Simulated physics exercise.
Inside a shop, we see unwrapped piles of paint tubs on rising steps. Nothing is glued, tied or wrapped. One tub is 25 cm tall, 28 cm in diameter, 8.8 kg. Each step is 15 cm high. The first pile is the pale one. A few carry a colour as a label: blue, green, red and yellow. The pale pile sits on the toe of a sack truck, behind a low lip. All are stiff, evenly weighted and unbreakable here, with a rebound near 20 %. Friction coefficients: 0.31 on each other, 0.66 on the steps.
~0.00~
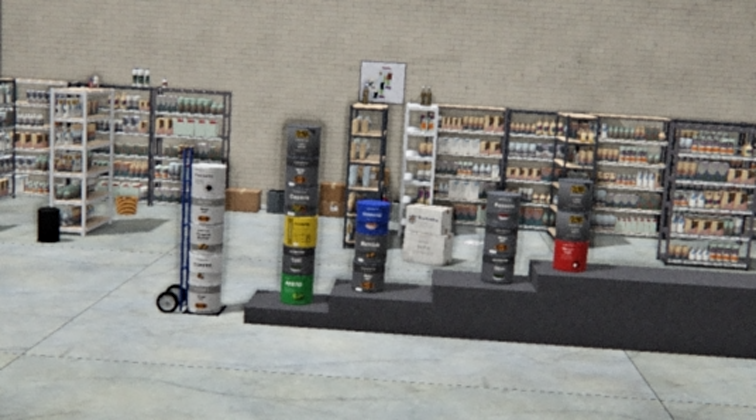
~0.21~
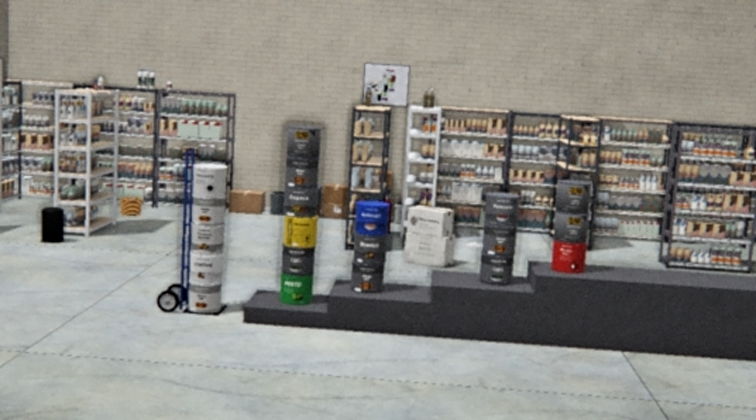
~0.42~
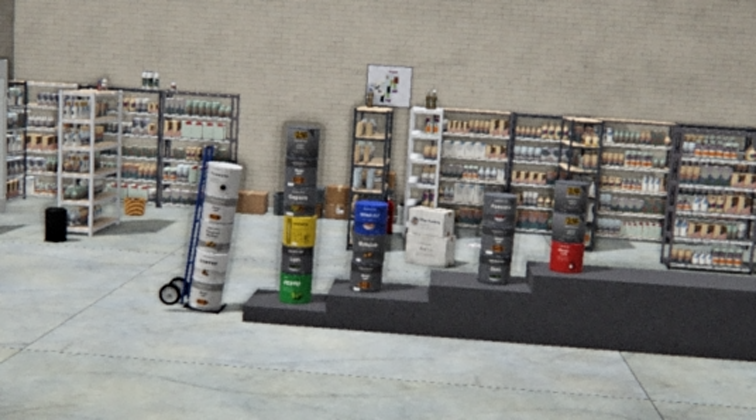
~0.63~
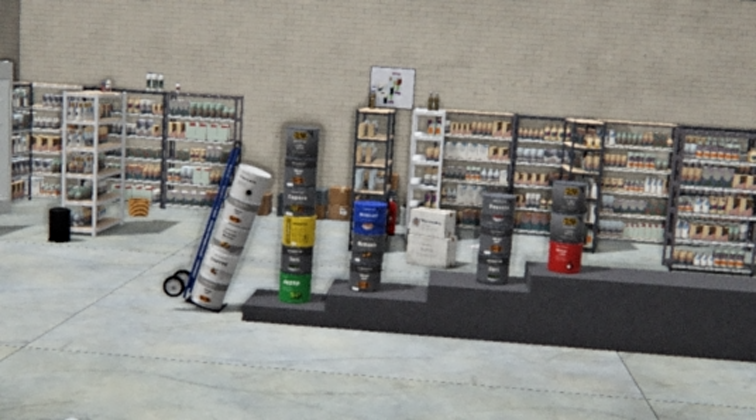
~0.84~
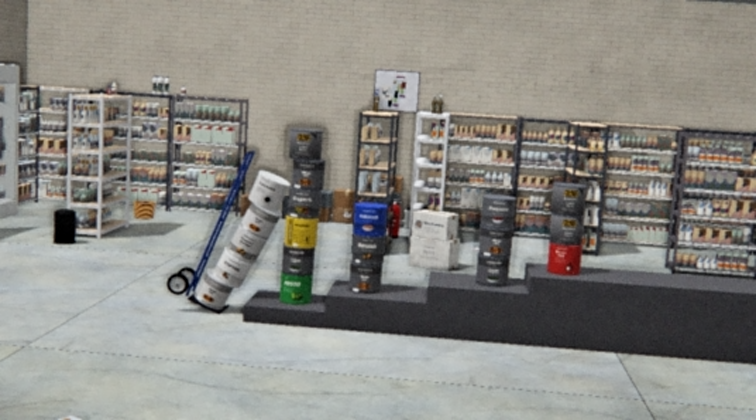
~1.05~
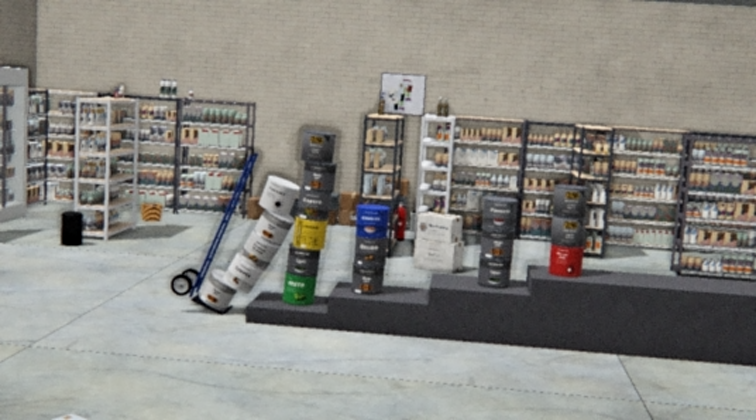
In a shop with a pale brick wall and stocked shelves, seen from the front by a camera that shifts slightly, stacked tubs stand on dark rising steps. A pale pile rests on a blue sack truck at left, beside grey piles with green, yellow, blue and red tubs. The truck tilts rightward, leaning the pale pile against the nearest grey stack, which then tilts slightly right.
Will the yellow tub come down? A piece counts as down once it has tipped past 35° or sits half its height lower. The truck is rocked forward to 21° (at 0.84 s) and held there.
In the end the yellow tub falls.
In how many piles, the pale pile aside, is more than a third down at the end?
2 of them.
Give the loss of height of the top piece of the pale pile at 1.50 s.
Roughly 20 cm.
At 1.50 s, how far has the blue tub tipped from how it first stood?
Some 0°.
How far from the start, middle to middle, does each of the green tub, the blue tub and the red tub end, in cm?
About: Green 20, blue 90, red 0.
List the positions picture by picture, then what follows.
In the first picture (we follow the side turned to the camera; the camera moves round a little), truck frame (184, 182) 0° forward; yellow tub (299, 232); blue tub (372, 220); green tub (295, 290); no other piece has moved.
The second picture shows truck frame (186, 182) 0° forward; yellow tub (299, 232).
The third picture shows truck frame (202, 179) 7° forward, top of the pale pile leaning 6°; yellow tub (298, 232); no other piece has moved.
The fourth picture shows truck frame (224, 179) 16° forward, top of the pale pile leaning 18°; yellow tub (297, 232); no other piece has moved.
The fifth picture shows truck frame (236, 182) 21° forward, top of the pale pile leaning 21°; yellow tub (299, 233); 3 stirred so far.
The sixth picture shows truck frame (239, 184) 21° forward, top of the pale pile leaning 19°; yellow tub (308, 235) tipped 4°; green tub (297, 291) tipped 4°; blue tub (371, 223); steepest lean 4°, the tub at (312, 206); 6 stirred so far.
Around 1.50 s, 5 of the pale pile down; none of the 15 other tubs down, 7 disturbed; yellow tub tipped 18°; green tub tipped 18°.
Around 2.18 s, 5 of the pale pile down; 8 of the 15 other tubs down; yellow tub tipped 38°, 10 cm lower; blue tub tipped 40°, 16 cm lower.
Around 3.26 s, 5 of the pale pile down; 7 of the 15 other tubs down; yellow tub tipped 50°, 24 cm lower; blue tub on its side.
Around 4.10 s, 4 of the pale pile down; 7 of the 15 other tubs down; yellow tub on its side; blue tub on its side.
Finally (4.6 s), 4 of the pale pile down; 7 of the 15 other tubs down; yellow tub on its side; blue tub on its side; red tub unmoved. Seen by the last camera, middles, yellow tub near (302, 325), blue tub near (464, 267).
